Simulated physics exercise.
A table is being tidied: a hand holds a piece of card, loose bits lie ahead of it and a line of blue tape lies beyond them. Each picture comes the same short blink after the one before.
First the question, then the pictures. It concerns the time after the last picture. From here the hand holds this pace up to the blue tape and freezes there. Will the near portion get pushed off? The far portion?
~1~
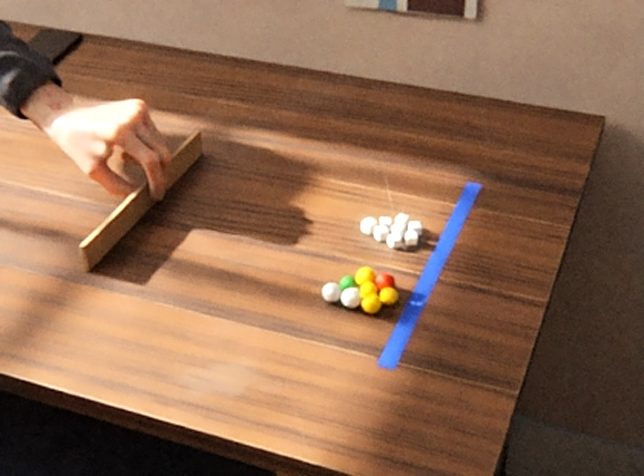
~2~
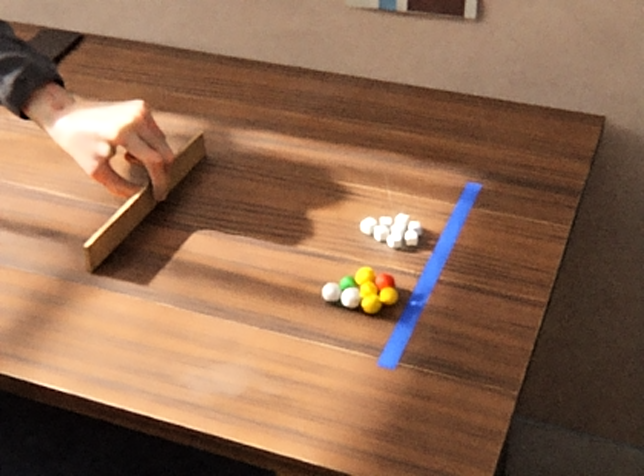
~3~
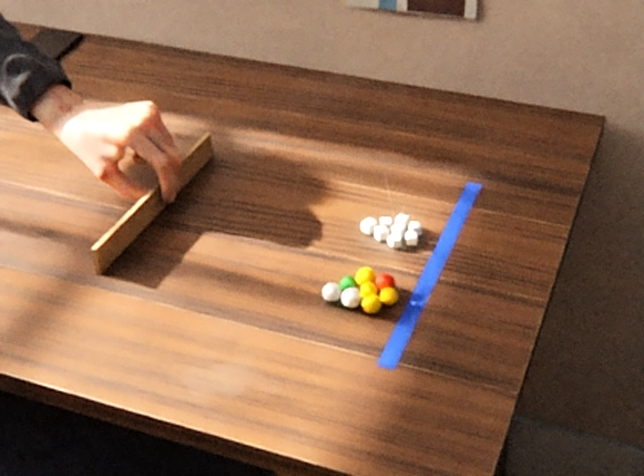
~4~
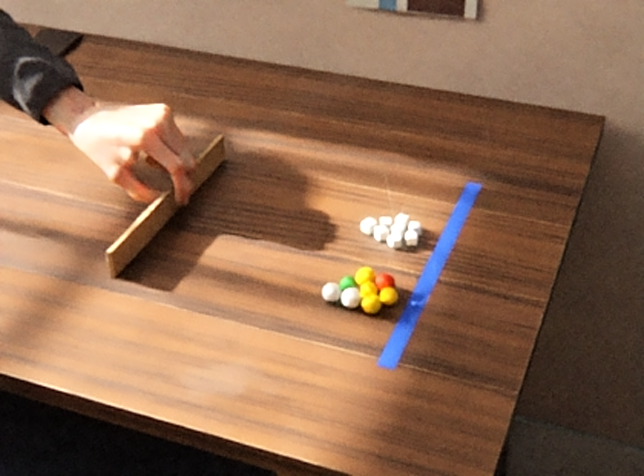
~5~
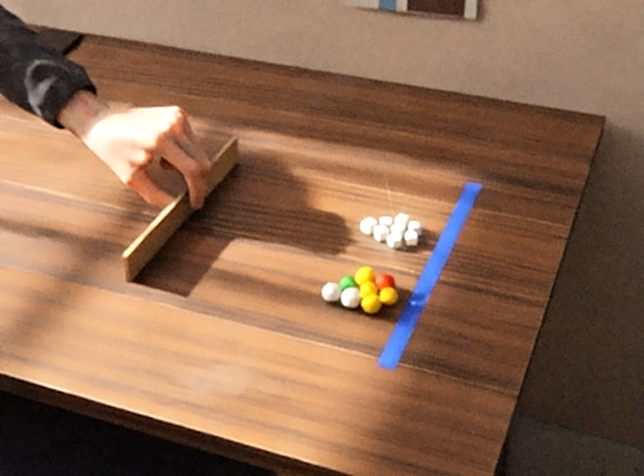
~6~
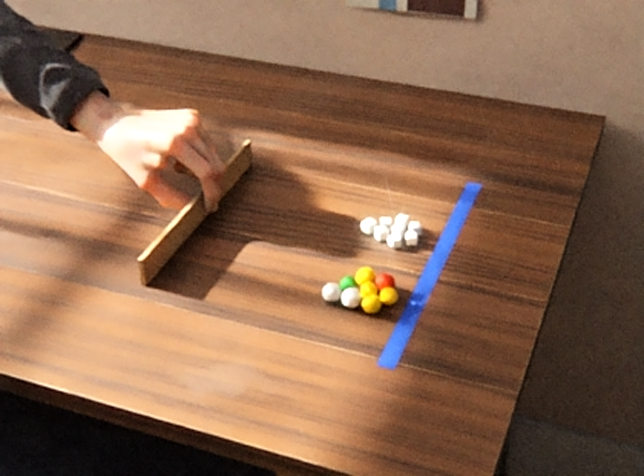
Near portion: Partial fall. Far portion: No fall.
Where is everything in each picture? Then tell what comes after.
In the first frame, piece of card at (94, 248), at rest; blue tape at (471, 192), well back from the edge; edge at (550, 295); near portion at (369, 291), a few gumballs; far portion at (399, 231), a few sugar cubes.
In the second frame, piece of card at (97, 248); far portion at (399, 231).
In the third frame, piece of card at (106, 251); near portion at (369, 291).
In the fourth frame, piece of card at (120, 254); far portion at (399, 231).
In the fifth frame, piece of card at (136, 257); near portion at (369, 291).
In the sixth frame, piece of card at (151, 261); blue tape at (471, 192); edge at (550, 295); near portion at (369, 291); far portion at (399, 231).
Then, 0.47 s past the last view, piece of card still moving, near (322, 220); near portion all on the table, its front near (389, 297); far portion all on the table, its front near (412, 238).
Then, 0.96 s past the last view, piece of card stopped at the blue tape; near portion all on the table, its front near (475, 341); far portion all on the table, its front near (478, 256).
Then, 1.24 s past the last view, piece of card stopped at the blue tape; near portion a small part over the edge; far portion all on the table, its front near (480, 257).
Finally, piece of card stopped at the blue tape; near portion all over the edge; far portion all on the table, its front near (480, 257).
